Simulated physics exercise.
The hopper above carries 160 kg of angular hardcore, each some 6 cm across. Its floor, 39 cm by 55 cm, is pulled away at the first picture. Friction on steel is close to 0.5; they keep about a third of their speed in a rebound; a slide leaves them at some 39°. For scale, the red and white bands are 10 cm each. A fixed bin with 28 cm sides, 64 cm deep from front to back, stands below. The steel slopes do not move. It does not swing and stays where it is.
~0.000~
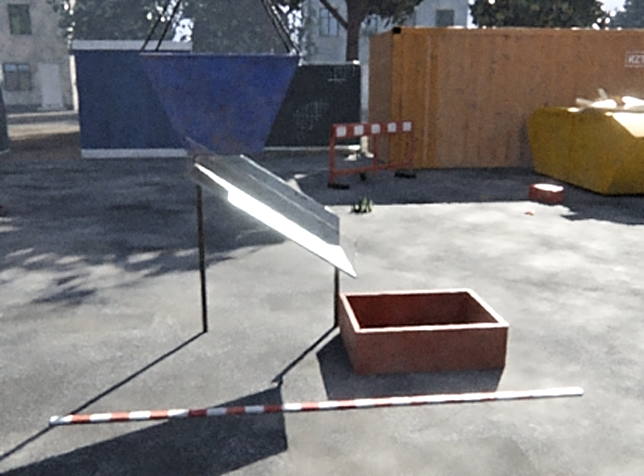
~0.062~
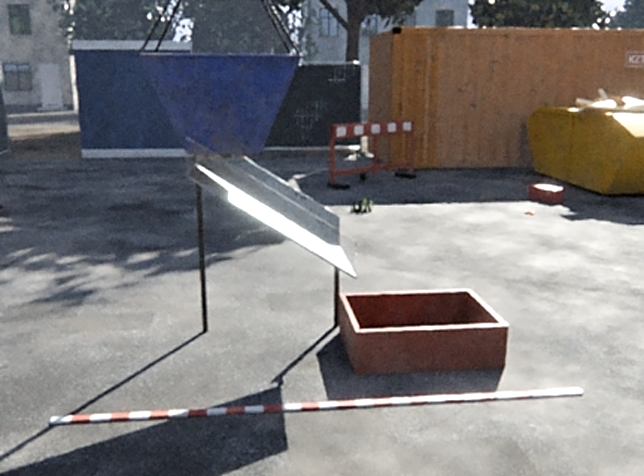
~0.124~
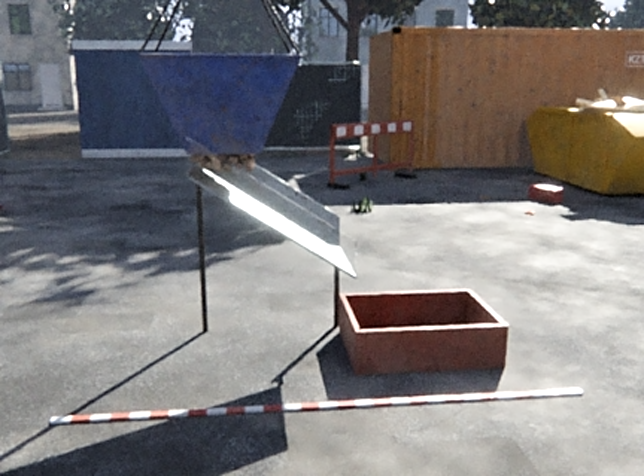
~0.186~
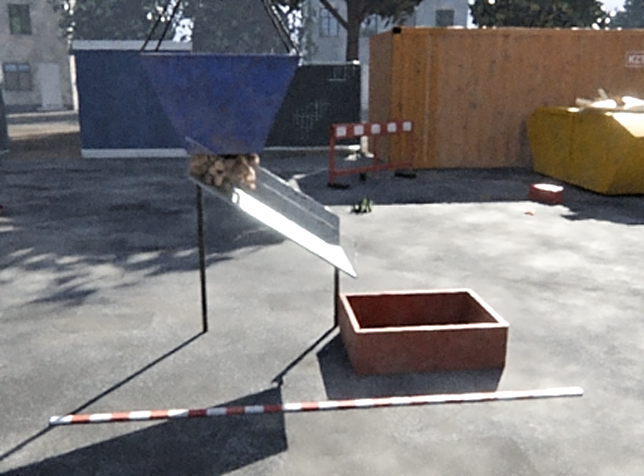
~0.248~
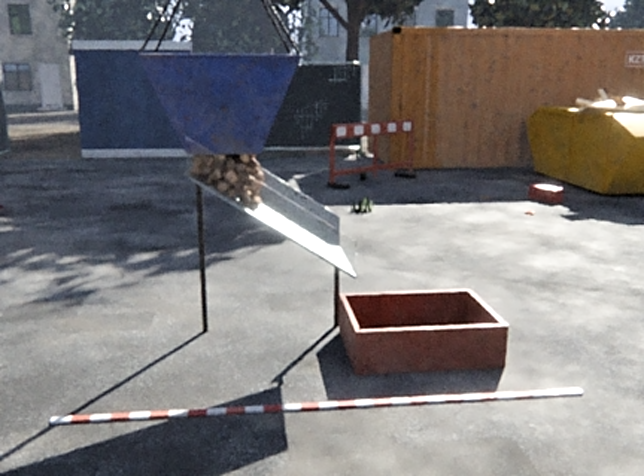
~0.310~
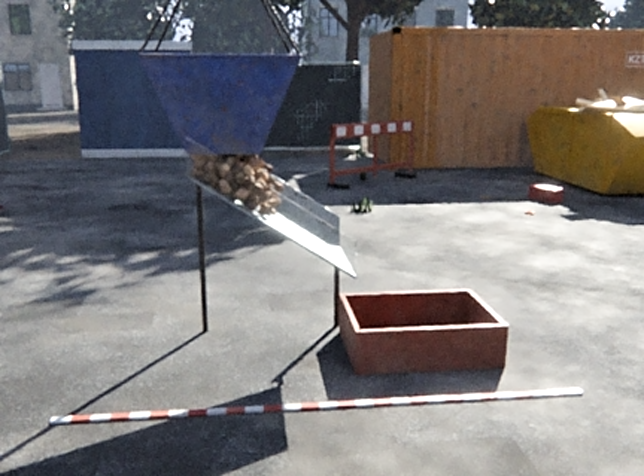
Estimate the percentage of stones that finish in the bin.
About 95 per cent.
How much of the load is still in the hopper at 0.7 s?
About 25 per cent.
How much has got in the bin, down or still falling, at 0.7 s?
About 5 per cent by then.
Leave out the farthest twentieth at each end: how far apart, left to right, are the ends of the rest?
About 70 cm.
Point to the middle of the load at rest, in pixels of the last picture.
Their middle is at about (407, 328).
After 0.7 s, 27 % in the hopper, 67 % on the steel, 2 % falling or lying left of the bin, 4 % falling or lying in the bin; the stones farthest right are at (404, 302).
After 1.1 s, 1 % in the hopper, 66 % on the steel, 3 % falling or lying left of the bin, 29 % falling or lying in the bin, 1 % falling or lying beside or right of the bin; the stones farthest right are at (480, 342).
After 1.7 s, 0 % in the hopper, 28 % on the steel, 2 % falling or lying left of the bin, 68 % falling or lying in the bin, 2 % falling or lying beside or right of the bin; the stones farthest right are at (480, 334).
After 2.6 s, 0 % in the hopper, 96 % falling or lying in the bin, 4 % falling or lying beside or right of the bin; the stones farthest right are at (480, 334).
After 4.5 s, 0 % in the hopper, 95 % in the bin, 4 % beside or right of the bin; the stones farthest right are at (480, 334).
